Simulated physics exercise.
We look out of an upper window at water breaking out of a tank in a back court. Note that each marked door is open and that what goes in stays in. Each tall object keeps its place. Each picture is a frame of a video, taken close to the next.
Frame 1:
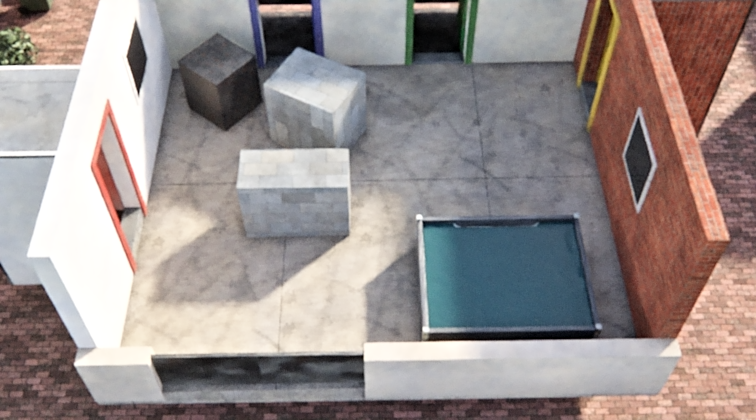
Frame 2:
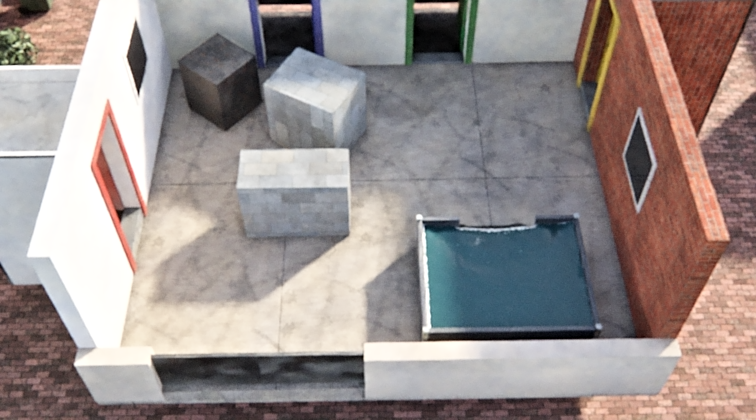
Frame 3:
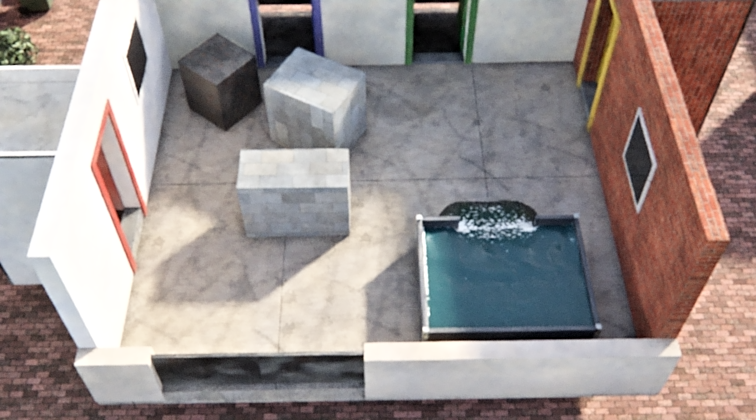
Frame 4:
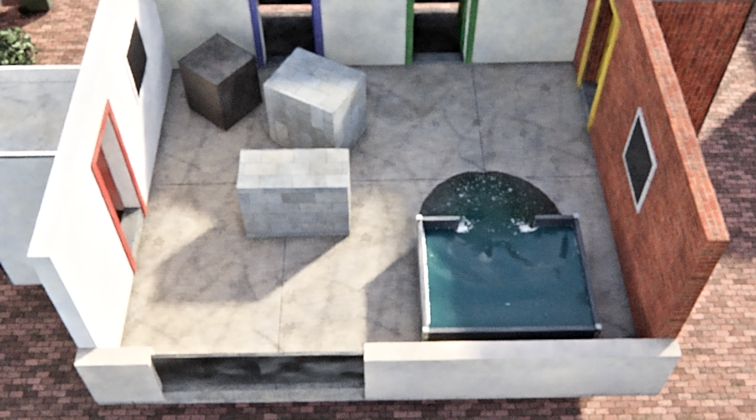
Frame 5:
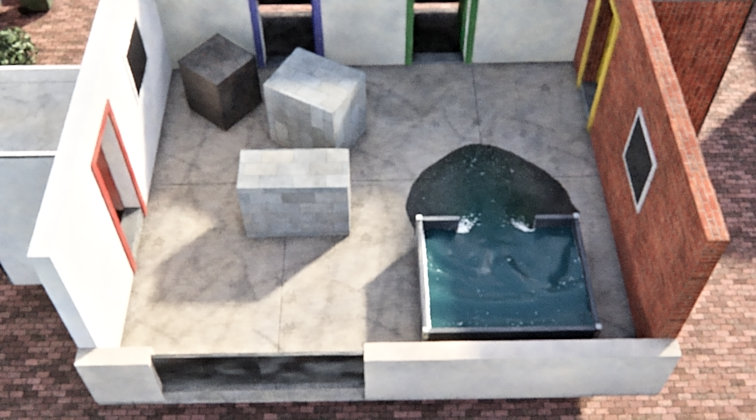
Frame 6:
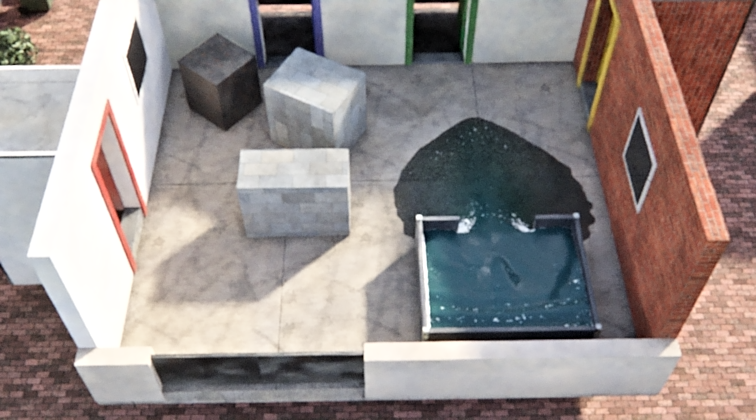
A tank in a walled court breaks open on its far side and water spreads outward.
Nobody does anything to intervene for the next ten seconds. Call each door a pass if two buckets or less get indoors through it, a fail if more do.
Yellow door: Pass, red door: Pass, green door: Fail, blue door: Fail.
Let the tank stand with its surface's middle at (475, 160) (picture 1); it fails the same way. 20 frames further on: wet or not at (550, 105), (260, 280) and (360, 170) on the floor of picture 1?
Going through them in that order: Waterlogged, still bare and still bare.
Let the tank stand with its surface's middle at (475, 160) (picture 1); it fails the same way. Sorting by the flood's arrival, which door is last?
It's the red door that is reached last.
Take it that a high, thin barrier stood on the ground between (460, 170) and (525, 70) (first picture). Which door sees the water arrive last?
Answer: The one in red.
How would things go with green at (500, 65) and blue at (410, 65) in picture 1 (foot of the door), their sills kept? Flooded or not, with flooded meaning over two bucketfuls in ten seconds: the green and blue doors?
Well, the green one crosses the threshold, while the blue one crosses the threshold.
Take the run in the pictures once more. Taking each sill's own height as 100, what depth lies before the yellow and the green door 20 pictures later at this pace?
Some 100 percent and then some 460 percent.
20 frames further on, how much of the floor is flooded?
Some 45 per cent.
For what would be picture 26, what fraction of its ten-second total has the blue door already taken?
Share by then: 5 in a hundred.
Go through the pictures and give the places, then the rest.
In the first picture, the tank at (504, 274) is whole and still.
In the second picture, water pours out on the tank's far side and has run to a hidden place.
In the third picture, water pours out on the tank's far side and has run to (449, 211).
In the fourth picture, the front is at (466, 177), out from the gap on the tank's far side.
In the fifth picture, water pours out on the tank's far side and has run to (467, 151).
In the sixth picture, the front is at (468, 123), out from the gap on the tank's far side.
A moment on, water covers 35 % of the floor; the yellow door not reached, the red door not reached, the green door under two buckets in, the blue door not reached.
Next, water covers 40 % of the floor; the yellow door wet at the sill, nothing in, the red door not reached, the green door over two buckets in, the blue door not reached.
Then, water covers 45 % of the floor; the yellow door under two buckets in, the red door not reached, the green door far over two buckets in, the blue door under two buckets in.
Later, water covers 60 % of the floor; the yellow door under two buckets in, the red door not reached, the green door far over two buckets in, the blue door under two buckets in.
In the end, water covers 85 % of the floor; the yellow door under two buckets in, the red door wet at the sill, nothing in, the green door far over two buckets in, the blue door far over two buckets in.
